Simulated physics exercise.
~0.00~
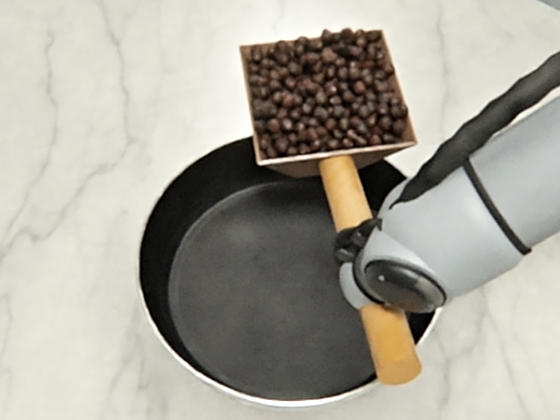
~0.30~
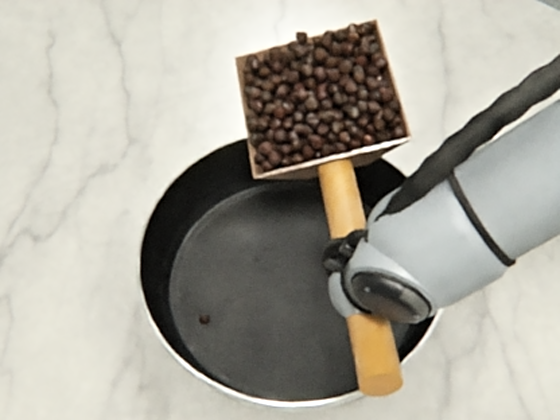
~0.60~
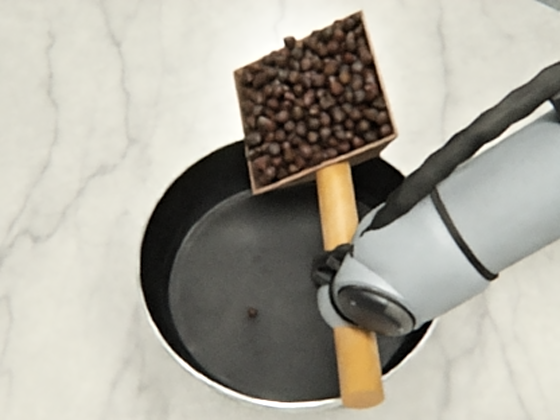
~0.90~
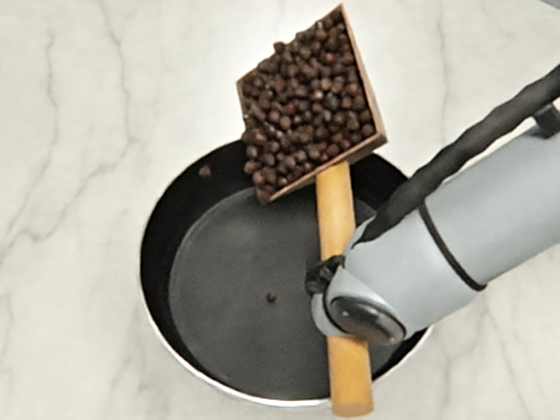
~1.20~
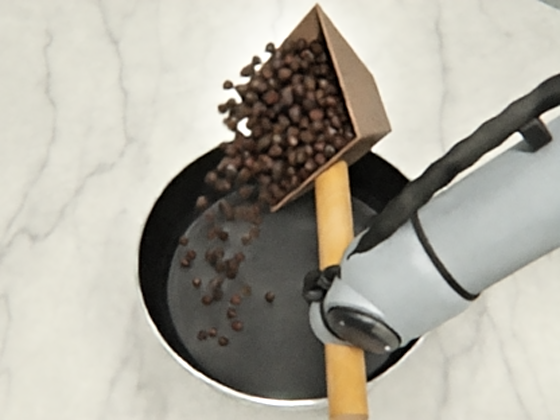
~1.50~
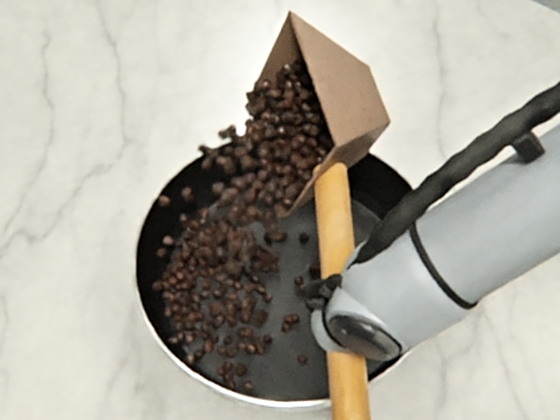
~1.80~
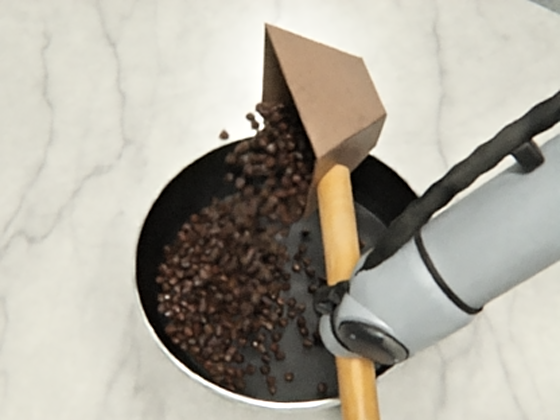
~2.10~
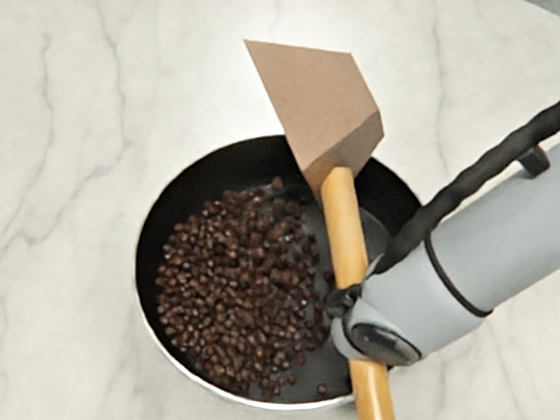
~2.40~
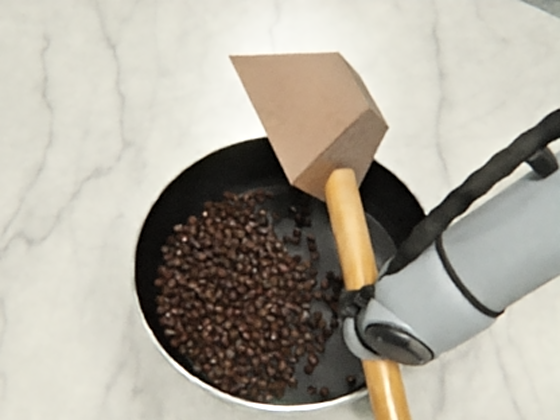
To begin with, a gray robotic arm holds a wooden-handled scoop heaped with dark coffee beans over the upper edge of a black pan on a marble surface. The arm starts to tip the scoop toward the left, and a stray bean or two drop into the pan. As the tilt steepens, the beans slide over the lower edge and pour out in a thick stream, spreading across the pan's left side. The scoop keeps turning until its brown underside shows and the last beans fall. Finally, the beans lie in a broad pile in the pan beneath the overturned scoop.
